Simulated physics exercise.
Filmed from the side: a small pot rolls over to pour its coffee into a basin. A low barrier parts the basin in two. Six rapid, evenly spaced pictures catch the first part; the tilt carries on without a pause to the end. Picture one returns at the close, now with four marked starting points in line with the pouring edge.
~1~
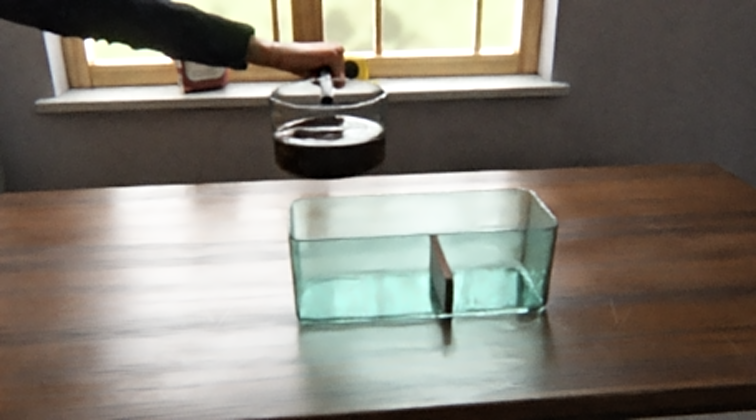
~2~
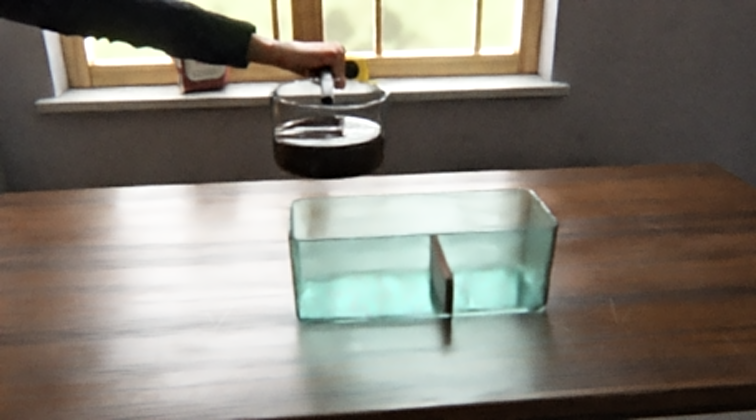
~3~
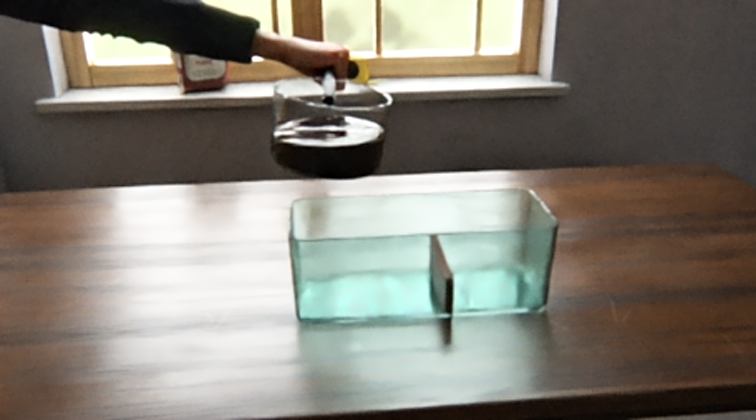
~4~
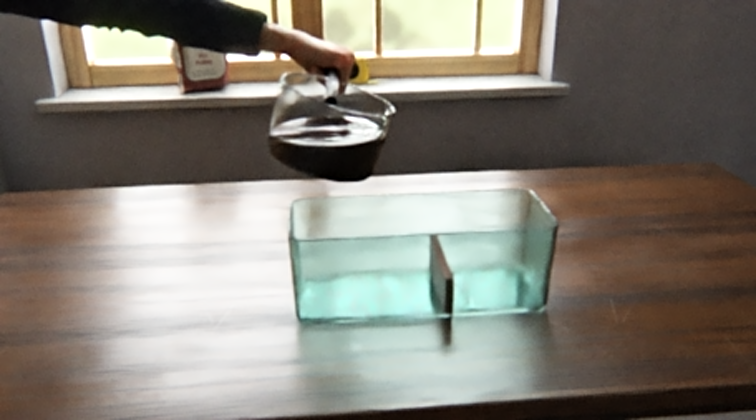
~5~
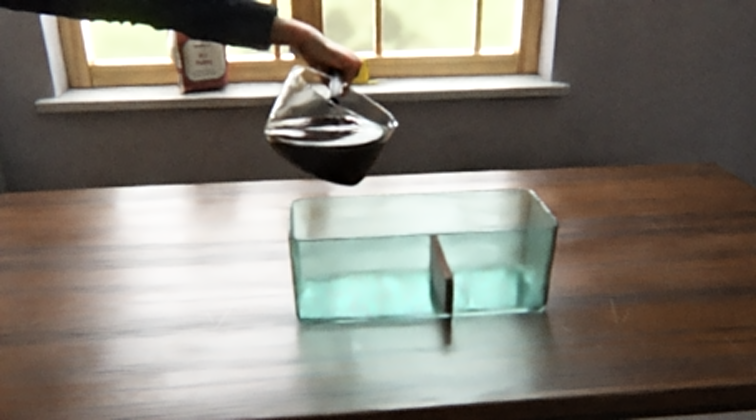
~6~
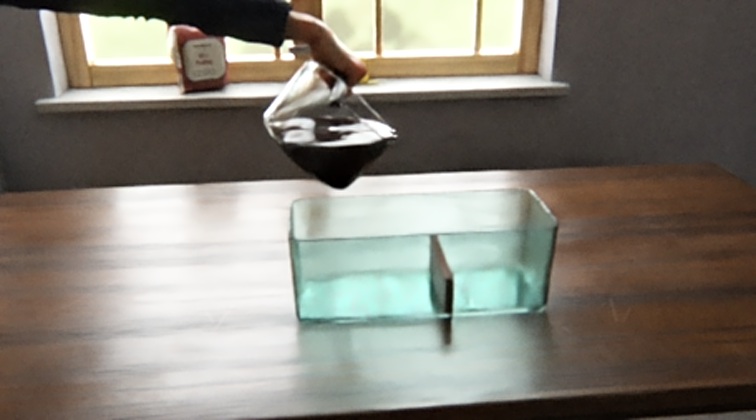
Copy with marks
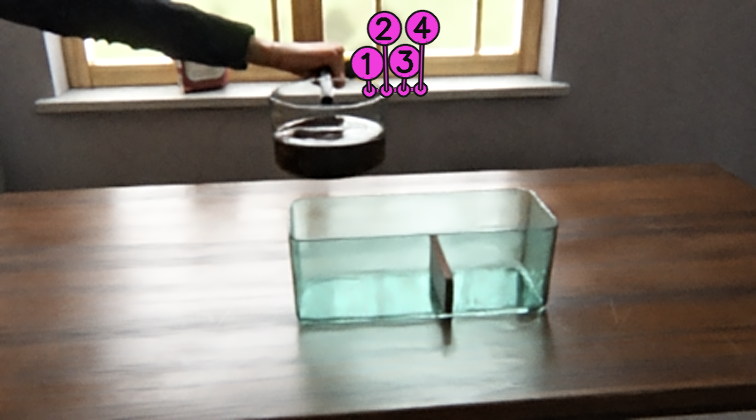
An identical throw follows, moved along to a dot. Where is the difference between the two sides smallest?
Best: 3.
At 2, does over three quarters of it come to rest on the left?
Yes, it does.
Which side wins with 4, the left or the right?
The right one.
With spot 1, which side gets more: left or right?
The left side.
On the marked copy, 1 at (369, 90); 2 at (386, 90); 3 at (403, 89); 4 at (420, 89).
Choosing 1, about 98 % ends left of the wall and 2 % right of it.
Choosing 2, about 86 % ends left of the wall and 13 % right of it.
Choosing 3, about 51 % ends left of the wall and 48 % right of it.
Choosing 4, about 19 % ends left of the wall and 81 % right of it.
